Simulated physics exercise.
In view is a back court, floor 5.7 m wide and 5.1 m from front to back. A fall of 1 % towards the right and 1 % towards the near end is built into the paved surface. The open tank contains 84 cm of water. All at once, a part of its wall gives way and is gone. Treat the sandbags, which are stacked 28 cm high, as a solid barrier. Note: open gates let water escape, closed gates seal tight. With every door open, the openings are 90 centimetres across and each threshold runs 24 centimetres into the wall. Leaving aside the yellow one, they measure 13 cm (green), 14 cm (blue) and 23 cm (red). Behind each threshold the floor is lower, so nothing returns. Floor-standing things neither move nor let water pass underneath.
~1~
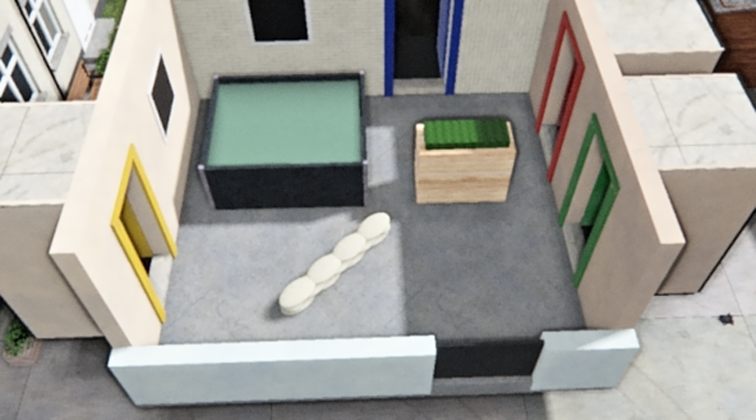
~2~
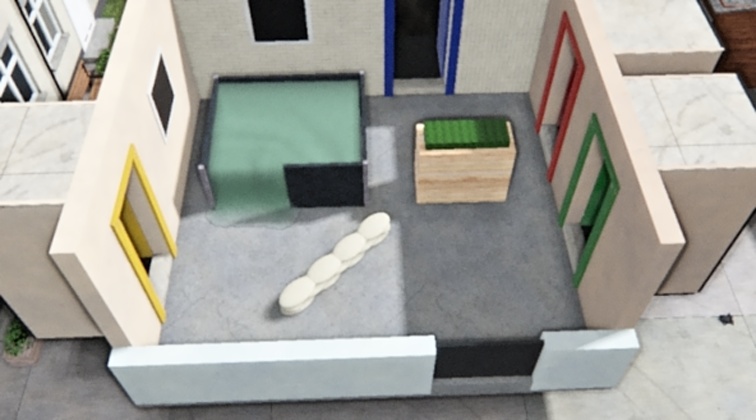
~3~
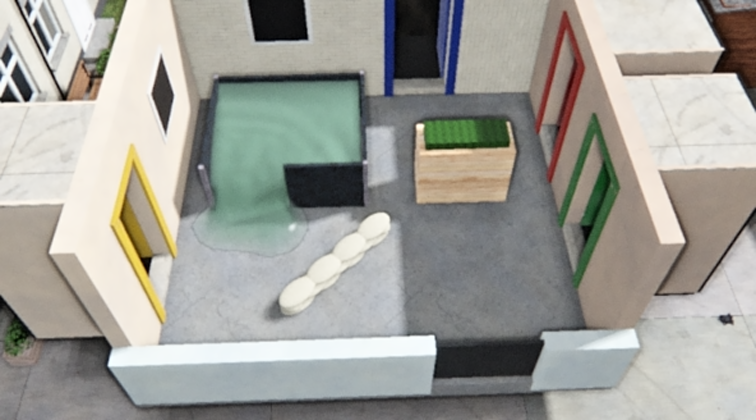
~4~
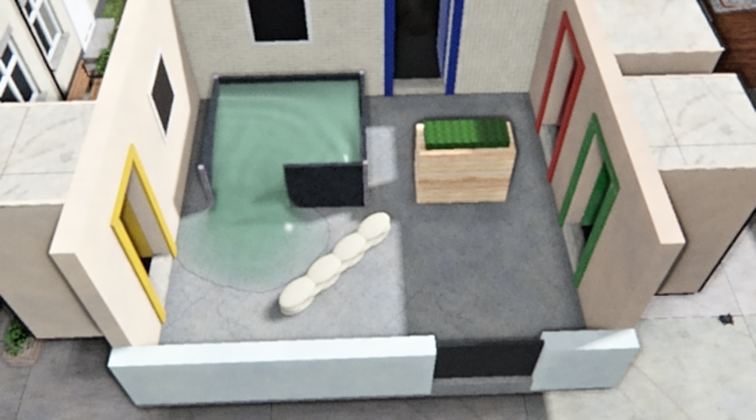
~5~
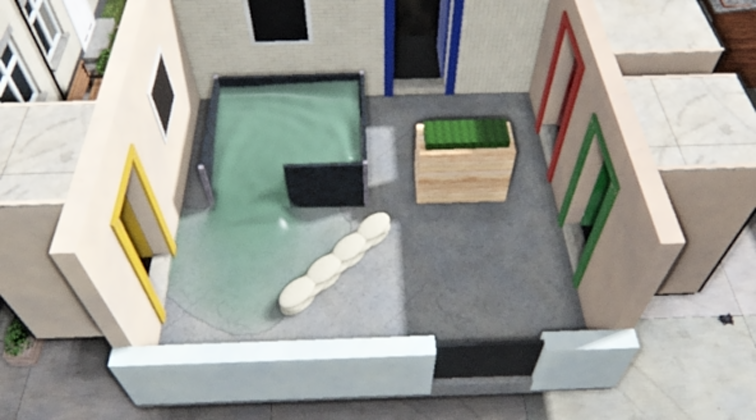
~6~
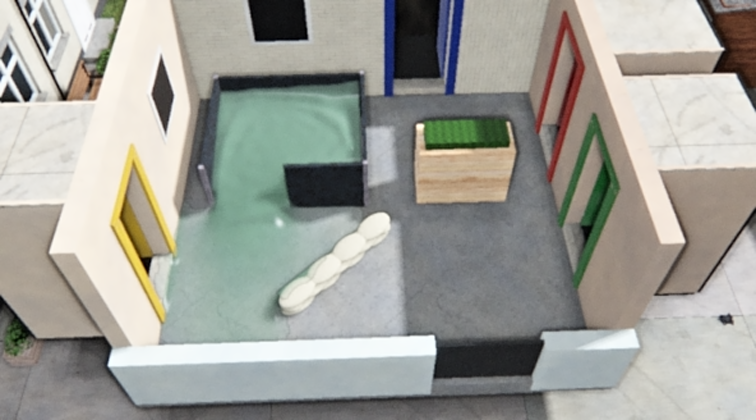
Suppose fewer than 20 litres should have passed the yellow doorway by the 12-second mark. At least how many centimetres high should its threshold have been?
I would say at least 31 cm.
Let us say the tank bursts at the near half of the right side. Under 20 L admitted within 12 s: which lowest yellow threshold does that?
Then something near 10.5 cm.
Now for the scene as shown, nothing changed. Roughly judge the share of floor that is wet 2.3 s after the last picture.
Roughly 60 percent of the floor.
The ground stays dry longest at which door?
I'd say the blue one.
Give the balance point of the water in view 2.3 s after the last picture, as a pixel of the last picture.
(294, 235).
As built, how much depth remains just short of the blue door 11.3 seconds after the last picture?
Some 11.5 cm.
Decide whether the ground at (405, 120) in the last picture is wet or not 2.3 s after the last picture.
At that moment it's not yet touched.
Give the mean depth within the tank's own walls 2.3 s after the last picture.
33 cm, roughly.
Then, 0.7 s after the last picture water covers 30 % of the floor, deepest (68 cm) near (182, 375); 28 cm at the yellow door, 15 litres in over its 14 cm threshold.
Then, 2.3 s after the last picture water covers 60 % of the floor, deepest (37 cm) near (285, 299); 33 cm at the yellow door, 149 litres in over its 14 cm threshold.
Then, 11.3 s after the last picture water covers 95 % of the floor, deepest (18 cm) near (573, 363); 10 cm at the yellow door, 313 litres in over its 14 cm threshold.
At the yellow door as built, the water peaked near 34 cm, 2.1 s after the last picture.
With a threshold of 28.5 cm, 36 litres would have come in within the 12 s; with 38.5 cm, 4 litres. So under 20 litres takes about 31 cm.
